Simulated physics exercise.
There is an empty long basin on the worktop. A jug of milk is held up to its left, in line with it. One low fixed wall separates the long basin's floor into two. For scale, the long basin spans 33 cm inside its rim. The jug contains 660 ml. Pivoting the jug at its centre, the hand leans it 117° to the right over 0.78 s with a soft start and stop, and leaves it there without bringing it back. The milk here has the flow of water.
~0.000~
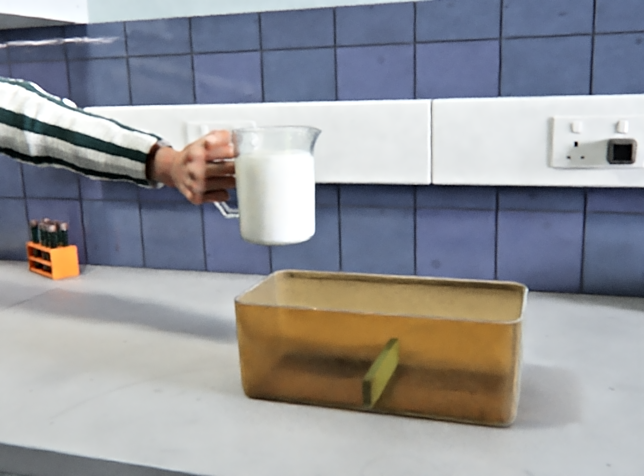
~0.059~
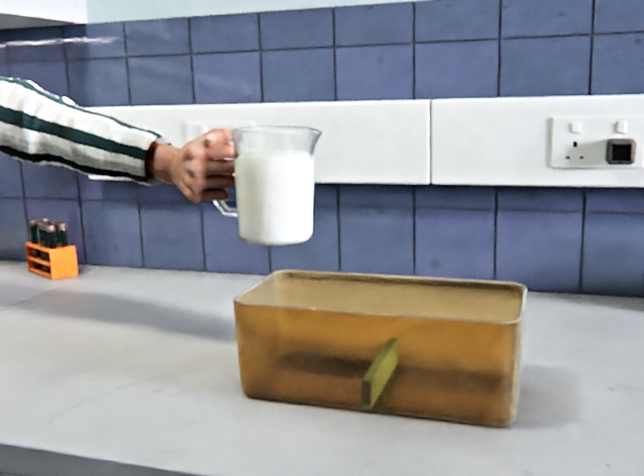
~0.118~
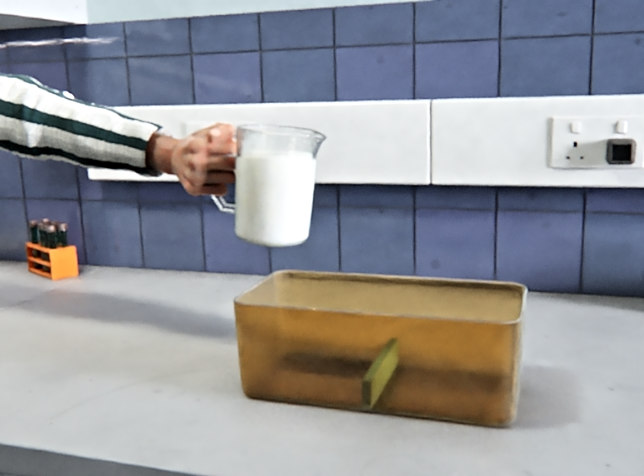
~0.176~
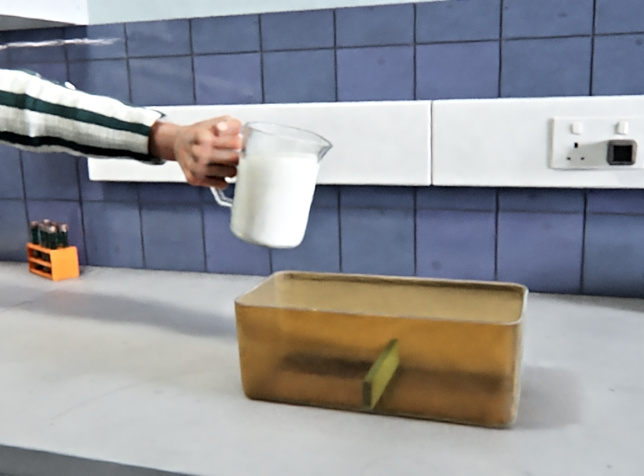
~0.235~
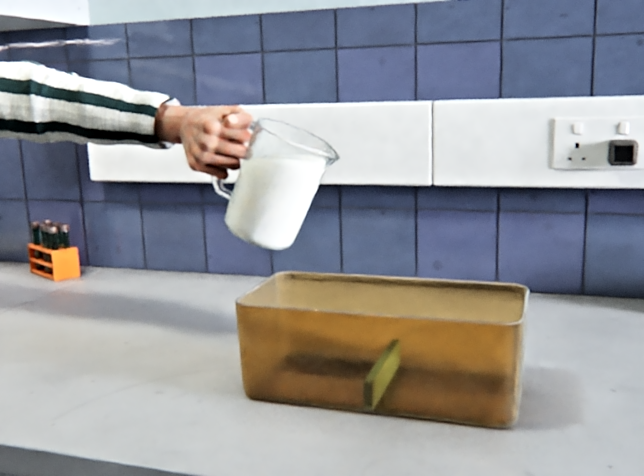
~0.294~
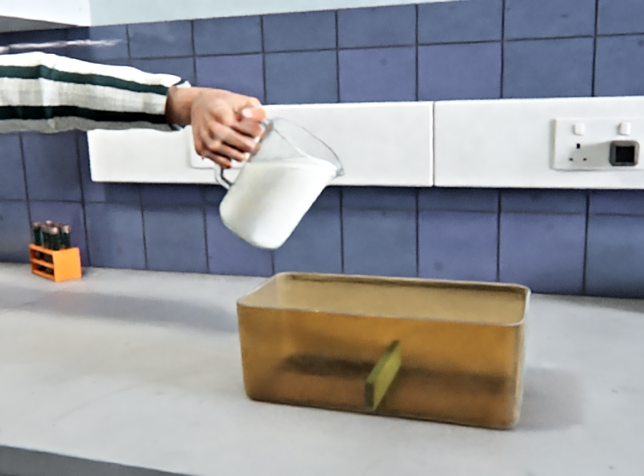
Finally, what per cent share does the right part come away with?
Roughly 46 per cent.
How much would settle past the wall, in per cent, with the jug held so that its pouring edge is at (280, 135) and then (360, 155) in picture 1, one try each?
10 and 90 %.
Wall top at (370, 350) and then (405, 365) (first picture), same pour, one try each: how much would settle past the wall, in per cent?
75 in a hundred, followed by 15 in a hundred.
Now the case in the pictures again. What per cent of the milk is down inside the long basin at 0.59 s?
Some 14 per cent.
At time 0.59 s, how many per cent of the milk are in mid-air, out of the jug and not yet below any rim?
About 22 per cent.
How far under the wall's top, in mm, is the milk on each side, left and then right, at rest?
The left side gives some 20 mm, the right side some 22 mm.
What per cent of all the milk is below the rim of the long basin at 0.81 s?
Near 78 per cent of the total.
After 0.59 s the tilt is 101° and 63 per cent is still to pour, 3 is left of the wall and 12 right of it.
After 0.81 s the tilt is 117° and 11 per cent is still to pour, 36 is left of the wall and 42 right of it.
After 1.03 s the tilt is 117° and 0 per cent is still to pour, 52 is left of the wall and 46 right of it.
After 1.28 s the tilt is 117° and 0 per cent is still to pour, 52 is left of the wall and 47 right of it.
In the end 52 per cent lies left of the wall, 46 right of it and 1 outside.
